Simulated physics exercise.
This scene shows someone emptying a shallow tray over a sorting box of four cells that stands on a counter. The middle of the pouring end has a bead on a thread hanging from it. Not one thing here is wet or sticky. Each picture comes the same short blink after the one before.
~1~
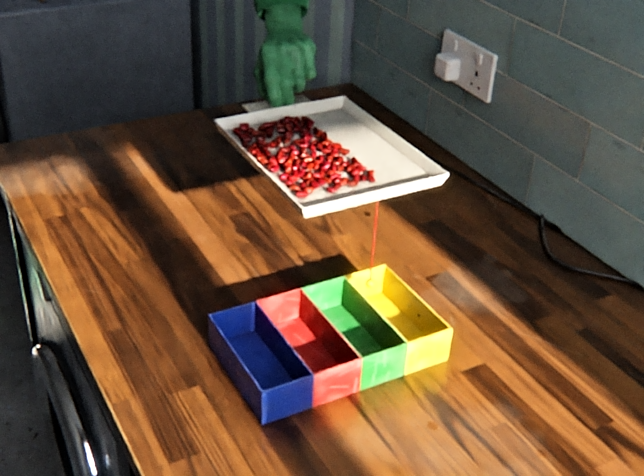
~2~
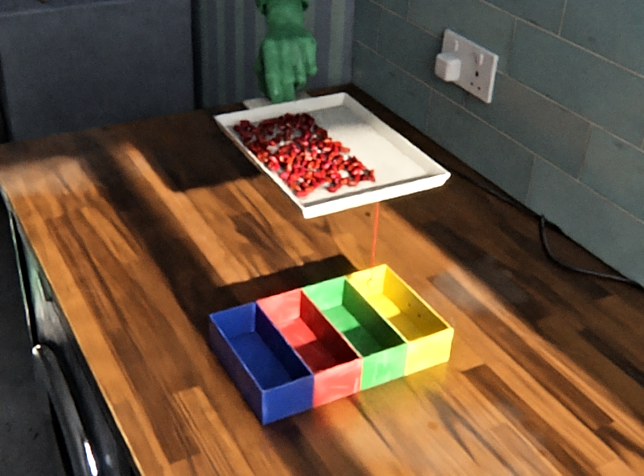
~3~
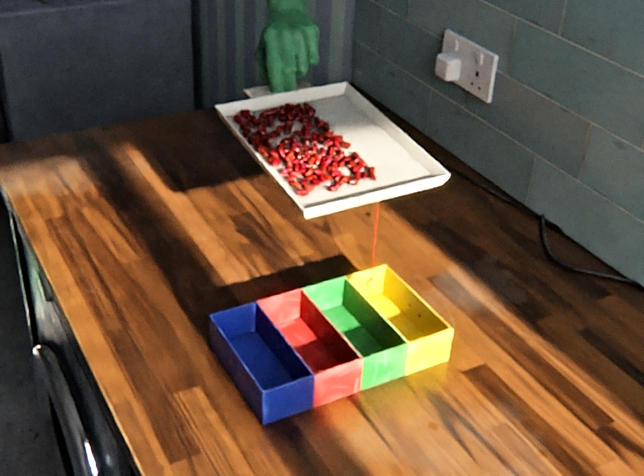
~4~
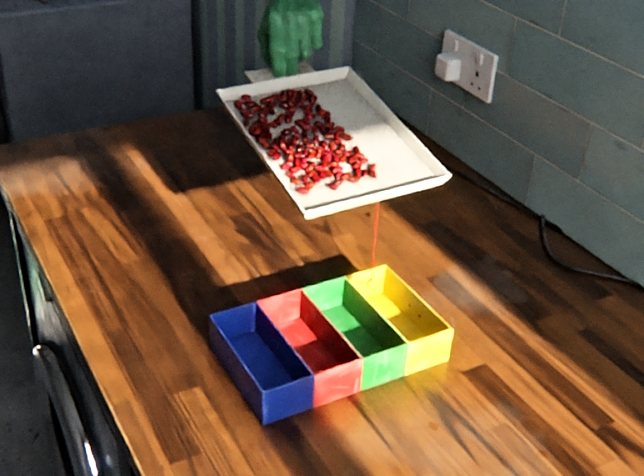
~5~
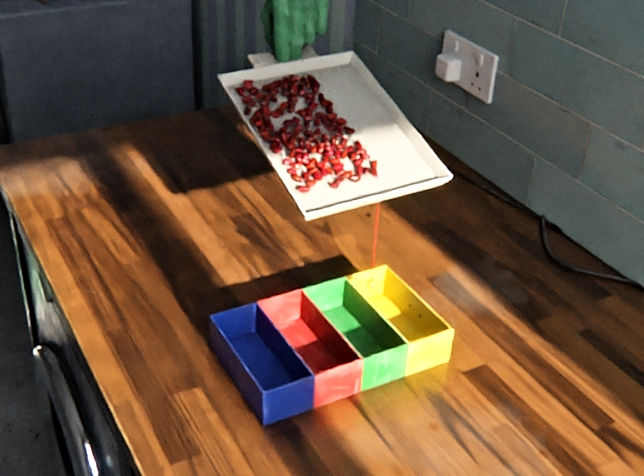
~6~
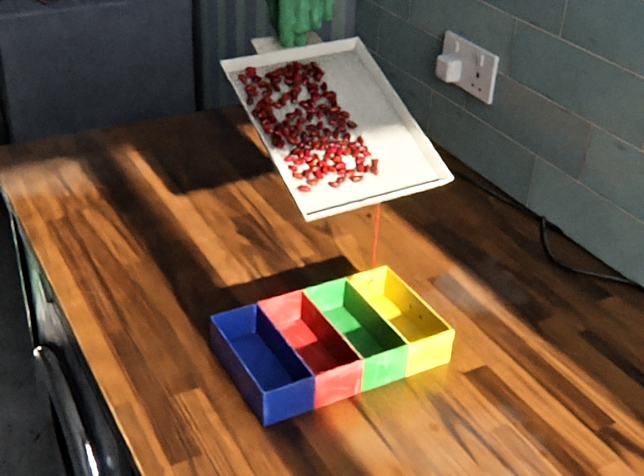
White tray of red beans tilting gradually as a green-gloved hand raises its far end above a four-coloured sorting box.
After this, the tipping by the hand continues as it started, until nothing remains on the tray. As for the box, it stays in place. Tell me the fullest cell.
It is the green one.
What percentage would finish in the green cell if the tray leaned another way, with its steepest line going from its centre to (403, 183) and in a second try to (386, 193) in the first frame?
Respectively close to 0 and 20 in a hundred.
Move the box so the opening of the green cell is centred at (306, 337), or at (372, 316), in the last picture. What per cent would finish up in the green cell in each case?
Close to 20 in a hundred, then close to 30 in a hundred.
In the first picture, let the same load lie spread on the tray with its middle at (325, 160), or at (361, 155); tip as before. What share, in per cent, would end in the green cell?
It would be roughly 30 per cent for the first and roughly 30 per cent for the second.
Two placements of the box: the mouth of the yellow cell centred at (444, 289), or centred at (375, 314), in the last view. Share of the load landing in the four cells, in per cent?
Around 100 percent the first time, around 80 percent the second.
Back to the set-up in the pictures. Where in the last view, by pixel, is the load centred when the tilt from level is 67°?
Its middle sits at about pixel (356, 199).
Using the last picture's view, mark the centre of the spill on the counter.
At about (497, 382).
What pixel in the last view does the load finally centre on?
It settles centred around (375, 358).
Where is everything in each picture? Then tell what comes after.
In the first picture, corners of the pouring end (306, 205) and (443, 173), level; middle of the load (305, 156), kidney beans; bead on its thread (370, 283); blue cell (288, 396); red cell (337, 379); green cell (384, 363); yellow cell (428, 348).
In the second picture, corners of the pouring end (306, 206) and (443, 173), level; middle of the load (305, 154).
In the third picture, corners of the pouring end (307, 207) and (444, 173), tipped barely, level across its low end; middle of the load (306, 148).
In the fourth picture, corners of the pouring end (307, 208) and (445, 174), tipped a little, level across its low end; middle of the load (307, 140).
In the fifth picture, corners of the pouring end (308, 210) and (446, 174), tipped clearly, level across its low end; middle of the load (309, 133).
In the sixth picture, corners of the pouring end (309, 212) and (447, 176), tipped clearly, level across its low end; middle of the load (311, 127); blue cell (289, 398); red cell (339, 381); green cell (385, 365); yellow cell (430, 350).
Just after the last frame, tray tipped steeply; almost all on the tray; about a tenth falling or outside the box.
A moment on, tray tipped past a quarter turn; about a tenth on the tray; roughly a quarter in the green cell; about a tenth in the yellow cell; about a tenth in the red cell; roughly a quarter falling or outside the box.
Further on, tray tipped past a quarter turn; roughly a third in the green cell; roughly a quarter in the yellow cell; roughly a quarter in the red cell; about a tenth falling or outside the box.
When it is over, tray tipped past a quarter turn; roughly a third in the green cell; roughly a quarter in the yellow cell; roughly a quarter in the red cell; not one in the blue cell; about a tenth outside the box.
